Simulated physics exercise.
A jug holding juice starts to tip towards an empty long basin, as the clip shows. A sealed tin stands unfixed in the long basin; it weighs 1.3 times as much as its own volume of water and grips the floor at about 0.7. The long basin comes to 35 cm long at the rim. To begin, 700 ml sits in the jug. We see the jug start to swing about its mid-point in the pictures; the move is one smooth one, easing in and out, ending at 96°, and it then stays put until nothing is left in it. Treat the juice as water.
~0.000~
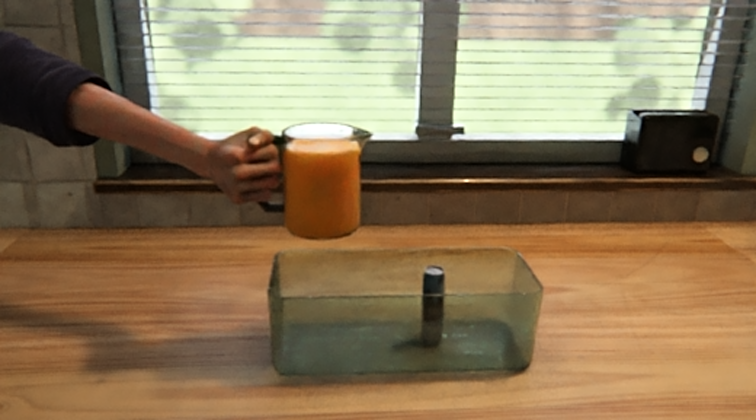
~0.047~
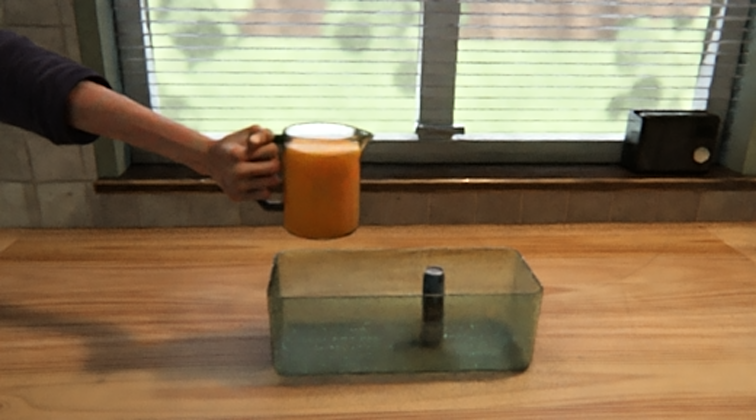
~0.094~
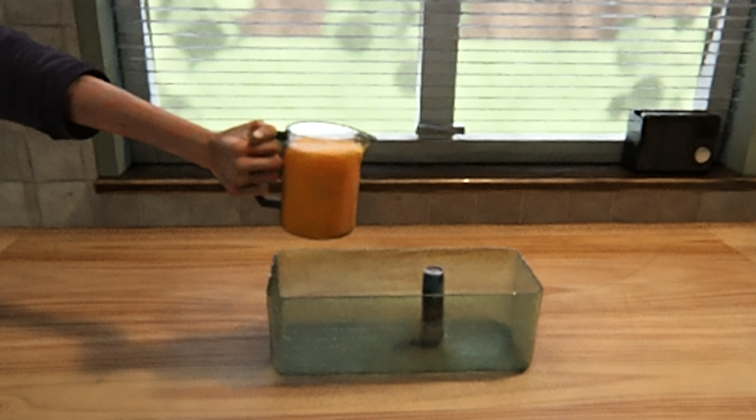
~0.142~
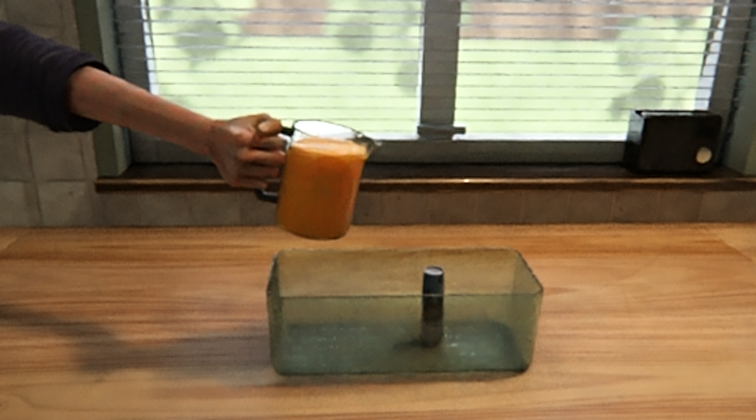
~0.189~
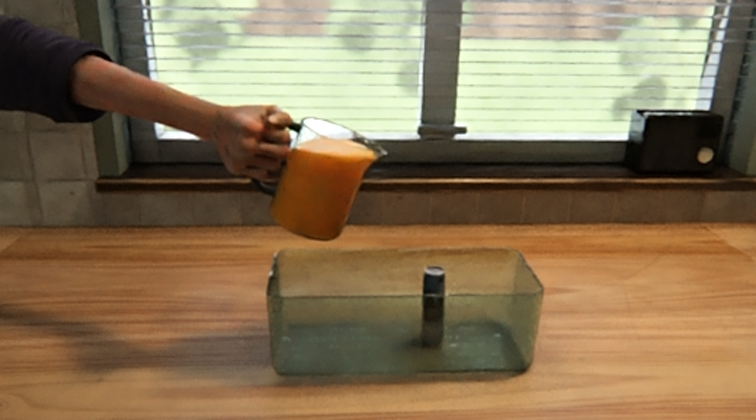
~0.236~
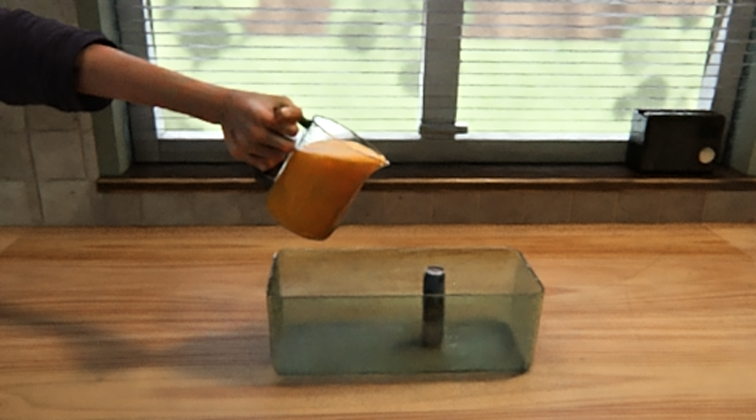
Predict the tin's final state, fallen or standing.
Tipped.
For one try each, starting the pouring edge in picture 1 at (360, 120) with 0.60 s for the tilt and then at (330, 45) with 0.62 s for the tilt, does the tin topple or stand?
The tin overturns the first time and overturns the second time.
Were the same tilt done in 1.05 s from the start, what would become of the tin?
After the tilt, the tin has tipped over.
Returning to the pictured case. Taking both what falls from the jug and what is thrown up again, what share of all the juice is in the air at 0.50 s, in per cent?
About 20 per cent.
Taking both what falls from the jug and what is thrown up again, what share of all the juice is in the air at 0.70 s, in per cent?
Near 18 percent.
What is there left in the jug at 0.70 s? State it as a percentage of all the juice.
What remains is about 32 percent of it all.
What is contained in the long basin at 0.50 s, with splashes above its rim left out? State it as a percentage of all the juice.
10 %, more or less.
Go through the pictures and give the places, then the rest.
In the first picture, tilt 0°; pouring edge (373, 133); surface from (285, 145) to (360, 145); the long basin's rim runs from (272, 274) to (529, 270); the tin's top is at (434, 273).
In the second picture, tilt 1°; pouring edge (374, 134); surface from (285, 144) to (359, 146).
In the third picture, tilt 5°; pouring edge (377, 137); surface from (287, 143) to (362, 147).
In the fourth picture, tilt 12°; pouring edge (382, 144); surface from (290, 144) to (366, 148).
In the fifth picture, tilt 20°; pouring edge (387, 152); surface from (292, 153) to (374, 151).
In the sixth picture, tilt 30°; pouring edge (390, 163); surface from (282, 168) to (381, 154).
After 0.50 s the tilt is 88° and 70 per cent is still to pour; the tin stands where it began.
After 0.70 s the tilt is 96° and 31 per cent is still to pour; the tin leans 13°.
After 0.90 s the tilt is 96° and 12 per cent is still to pour; the tin lies on its side.
After 1.12 s the tilt is 96° and 5 per cent is still to pour; the tin lies on its side.
In the end the tin lies on its side.
